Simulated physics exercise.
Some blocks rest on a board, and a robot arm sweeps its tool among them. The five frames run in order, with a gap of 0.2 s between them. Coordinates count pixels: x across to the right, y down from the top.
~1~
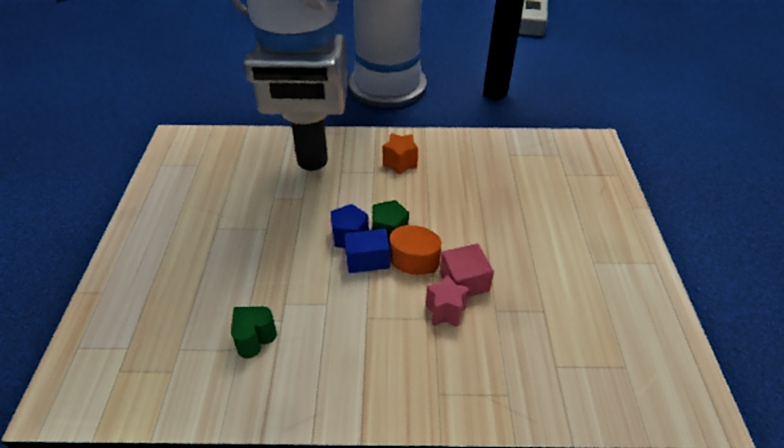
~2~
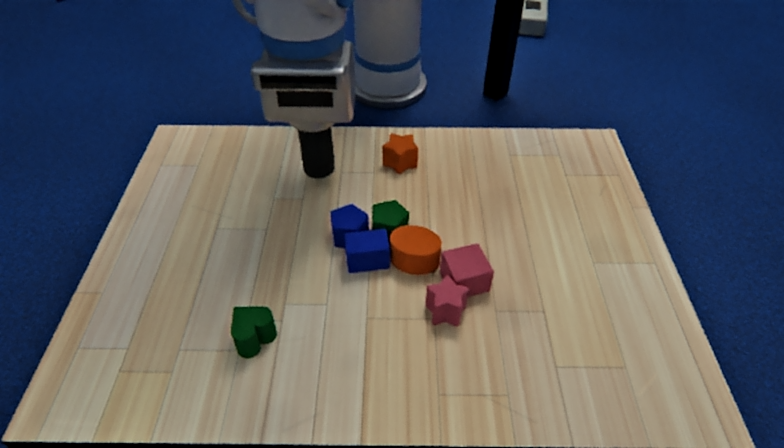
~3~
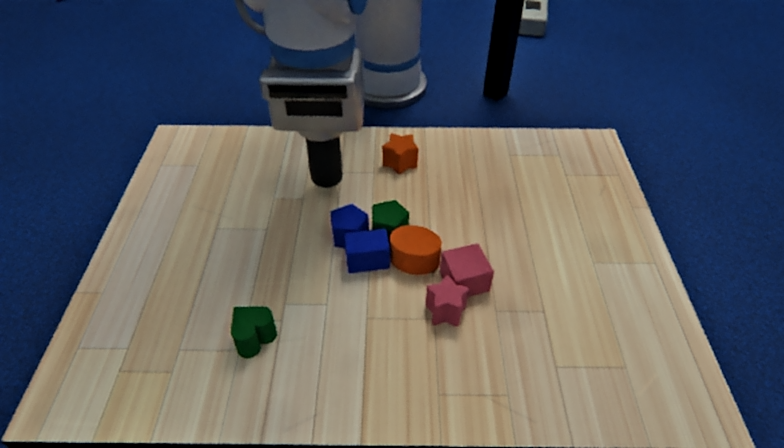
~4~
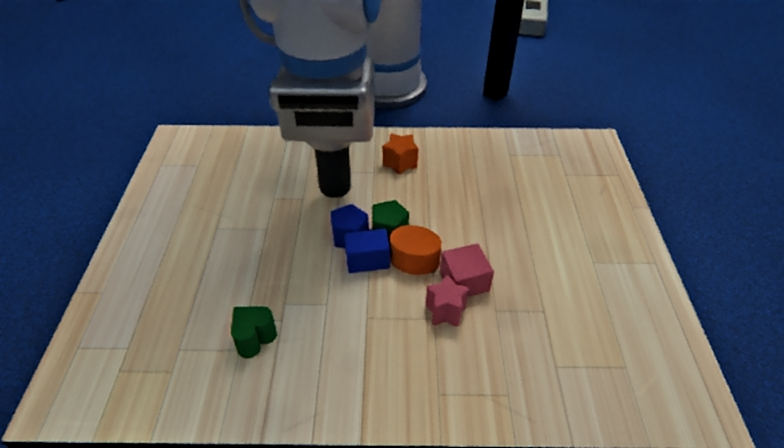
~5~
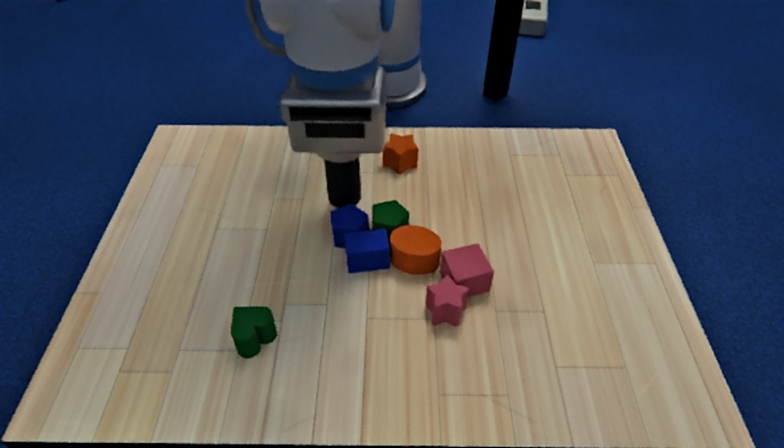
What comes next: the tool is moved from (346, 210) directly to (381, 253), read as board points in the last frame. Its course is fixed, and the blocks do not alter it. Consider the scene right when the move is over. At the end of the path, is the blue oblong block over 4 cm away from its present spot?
Yes
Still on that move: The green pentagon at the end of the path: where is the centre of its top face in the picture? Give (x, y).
The middle of the upper face of the green pentagon will lie at about (408, 215) in the picture.
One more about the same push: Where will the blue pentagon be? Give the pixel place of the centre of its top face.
It ends at (362, 257).
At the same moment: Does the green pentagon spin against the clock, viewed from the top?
Short answer: Yes.
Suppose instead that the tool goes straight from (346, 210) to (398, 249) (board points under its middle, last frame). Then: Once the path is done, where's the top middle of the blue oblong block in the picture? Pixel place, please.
It comes to (366, 265).
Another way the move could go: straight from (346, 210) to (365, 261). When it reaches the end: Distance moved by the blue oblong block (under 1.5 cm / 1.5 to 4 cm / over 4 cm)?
The largest band: Over 4 cm.
The first path, step by step. Halfway along, tool (363, 219); blue pentagon (353, 235), turned 40° clockwise; blue oblong block (369, 256), turned 15° anticlockwise; green pentagon (397, 213).
At the end, tool (381, 242); blue pentagon (362, 257), turned 55° clockwise; blue oblong block (370, 282); green pentagon (408, 215), turned 25° anticlockwise; orange elliptical block (423, 244).
